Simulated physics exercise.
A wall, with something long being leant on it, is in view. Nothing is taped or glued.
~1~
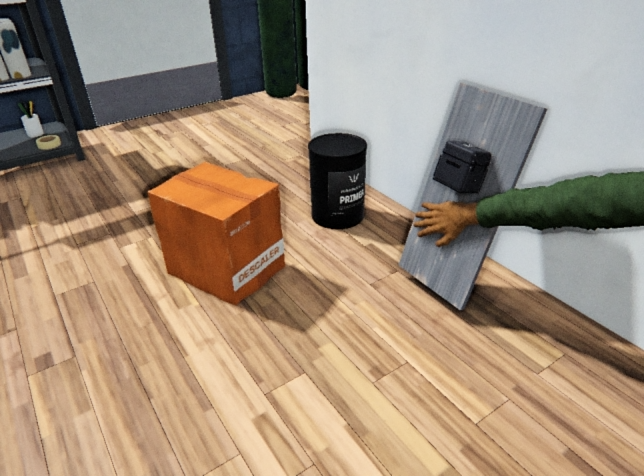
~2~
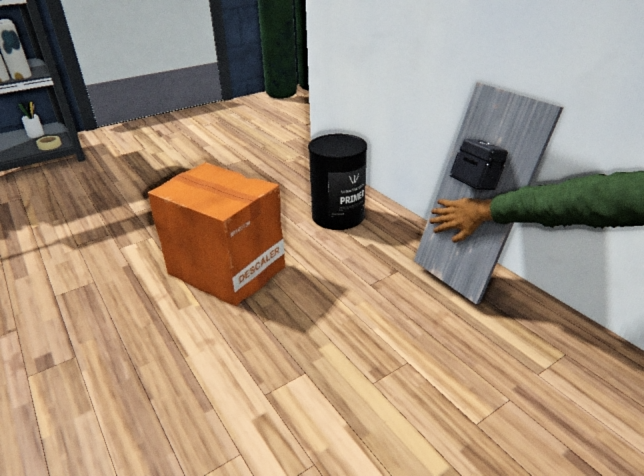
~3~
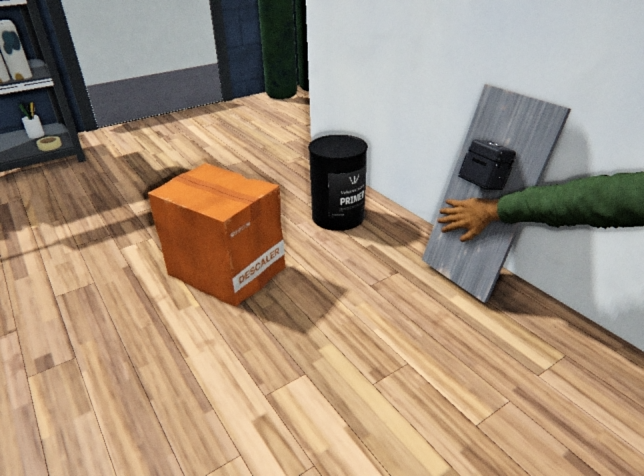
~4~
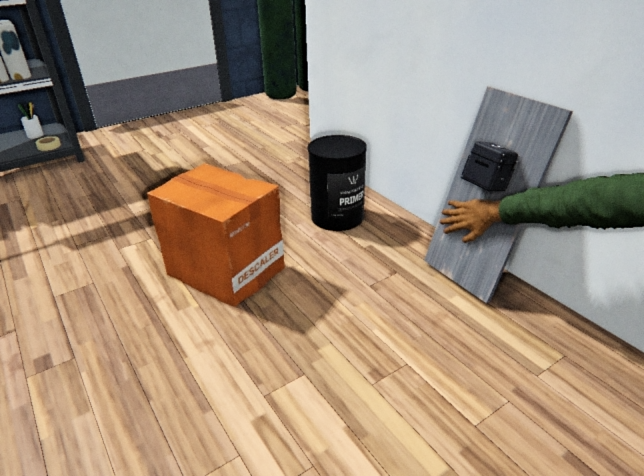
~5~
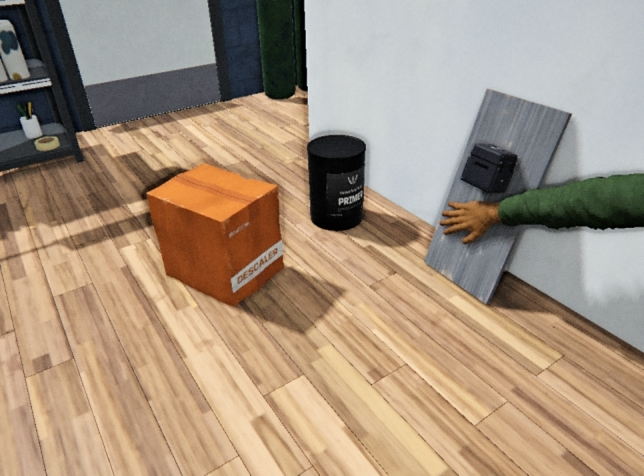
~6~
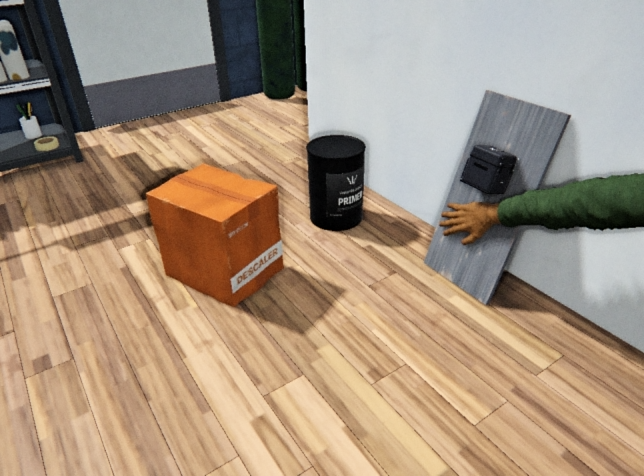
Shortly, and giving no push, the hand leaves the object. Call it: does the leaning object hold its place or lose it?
It holds its place.
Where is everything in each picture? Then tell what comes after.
In the first frame, not yet at the wall; grey board (462, 198); black pail (338, 181).
In the second frame, not yet at the wall; grey board (478, 195); black pail (338, 182).
In the third frame, not yet at the wall; grey board (486, 195); black pail (338, 183).
In the fourth frame, not yet at the wall; grey board (488, 196); black pail (337, 183).
In the fifth frame, propped up under the hand; grey board (488, 198); black pail (337, 183).
In the sixth frame, propped up under the hand; grey board (487, 199); black pail (336, 183).
Then, 0.20 s later than the last frame, all is still.
Then, 0.60 s later than the last frame, grey board resting near (487, 199).
When it is over, all 3 as before. End places, in pixels of the last picture, grey board near (487, 199). The board stays up.
